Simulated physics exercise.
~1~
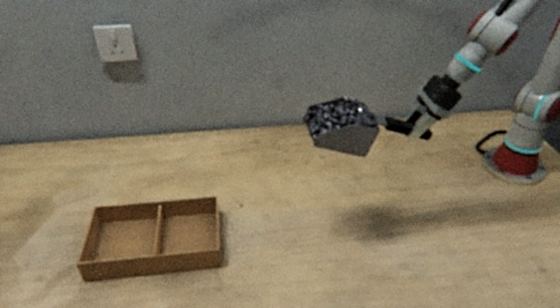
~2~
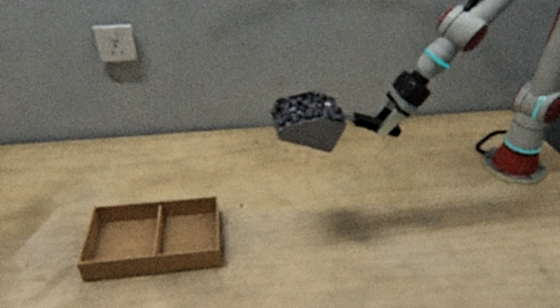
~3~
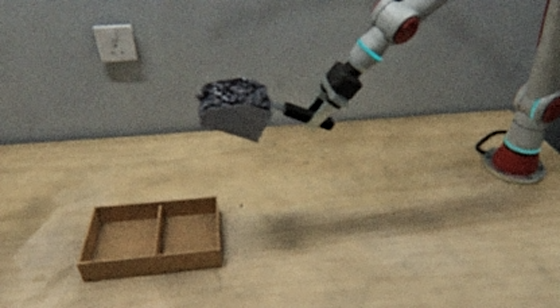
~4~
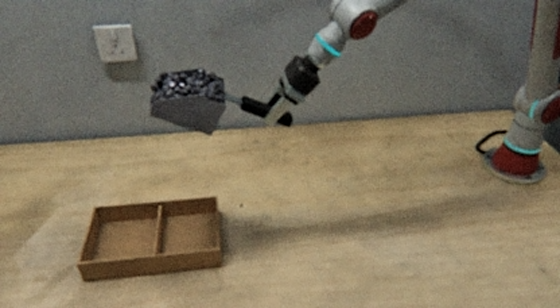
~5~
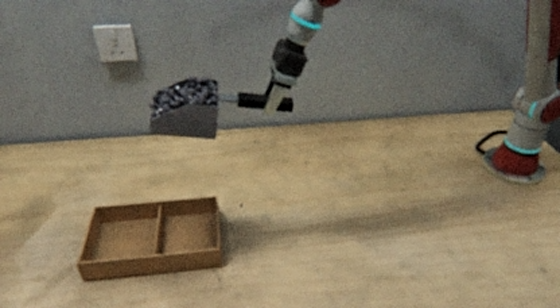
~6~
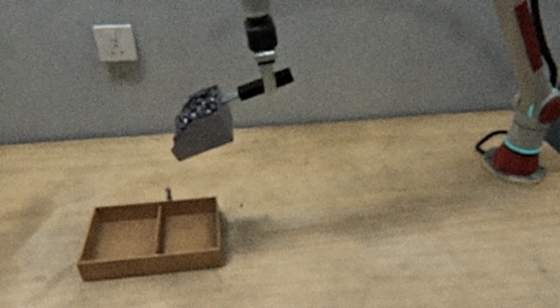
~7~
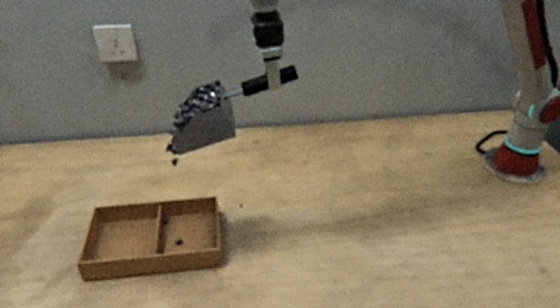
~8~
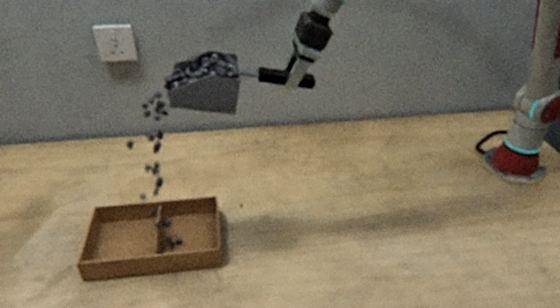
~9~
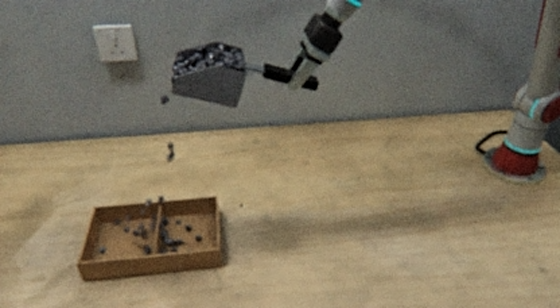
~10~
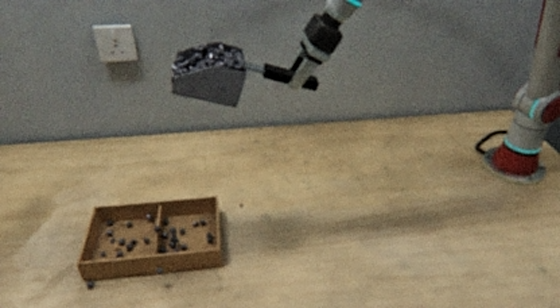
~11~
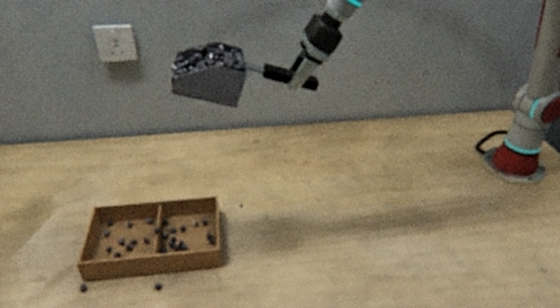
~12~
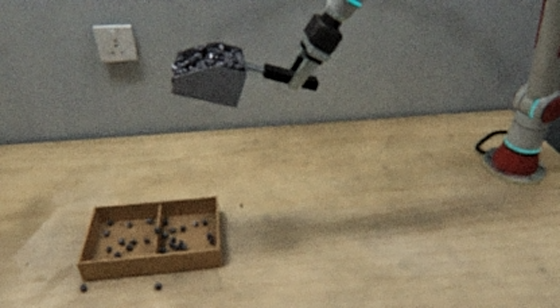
A robot arm carried a scoop heaped with small dark pebbles left across a wooden table, tipped it above a divided brown box and levelled it again, leaving some pebbles scattered in both sections, a couple on the table and most still in the scoop.
